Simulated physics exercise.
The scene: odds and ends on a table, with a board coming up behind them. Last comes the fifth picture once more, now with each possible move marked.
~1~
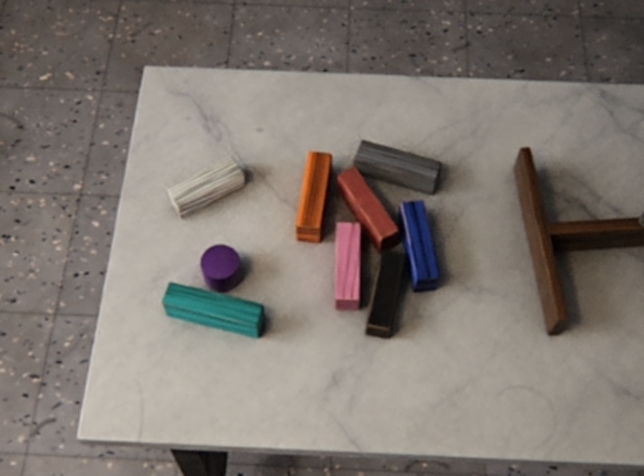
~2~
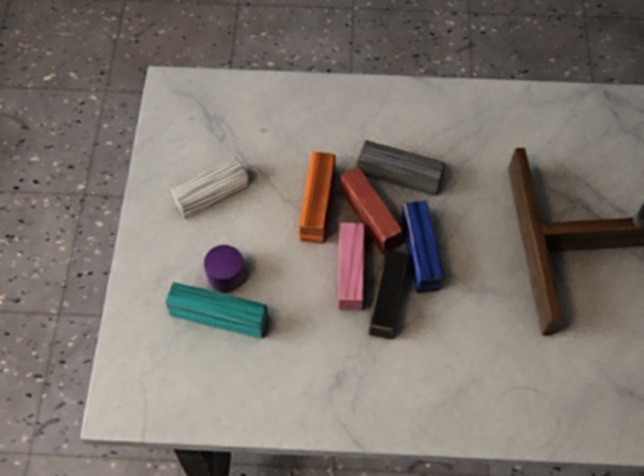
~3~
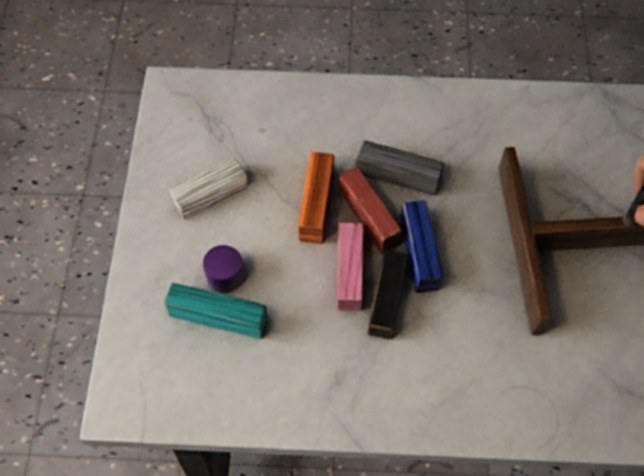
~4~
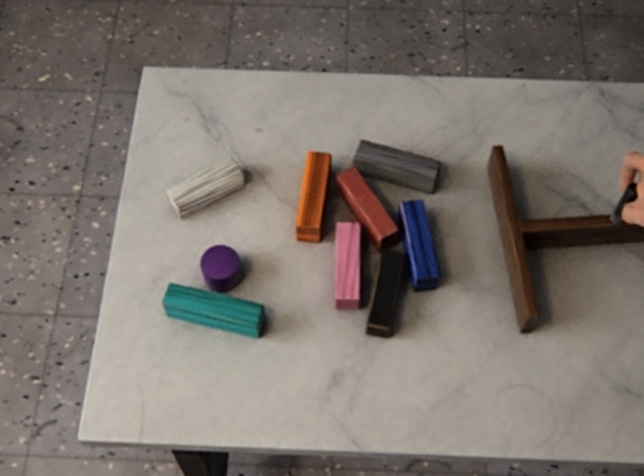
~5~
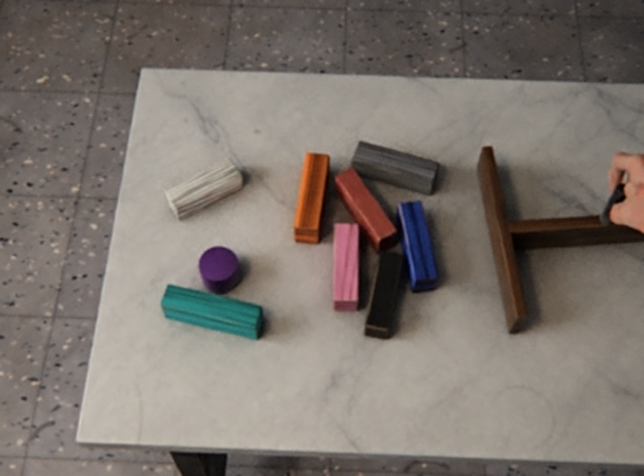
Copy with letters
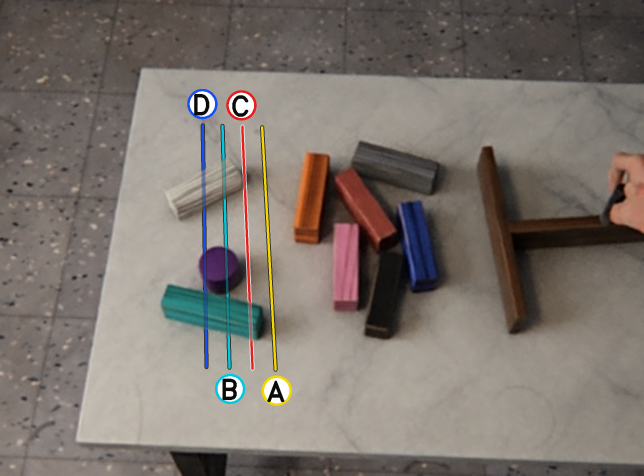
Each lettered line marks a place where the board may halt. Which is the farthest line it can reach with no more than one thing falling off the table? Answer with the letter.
It should halt at D.
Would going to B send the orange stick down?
By then, no.
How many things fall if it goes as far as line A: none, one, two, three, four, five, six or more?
The count is none.
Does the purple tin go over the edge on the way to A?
By then, no.
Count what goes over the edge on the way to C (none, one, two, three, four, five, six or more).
In all, none.
On the marked copy, A at (268, 239); B at (226, 238); C at (247, 239); D at (204, 237).
With D. Early on, board (396, 223); grey stick (336, 162); black stick (359, 296).
Further on, board (288, 219); white stick (192, 184); purple tin (189, 273).
At the end, board (206, 216); purple tin (106, 295); white stick (130, 177); none fallen.
As for the rest, A is within the limit but short; B is within the limit but short; C is within the limit but short.
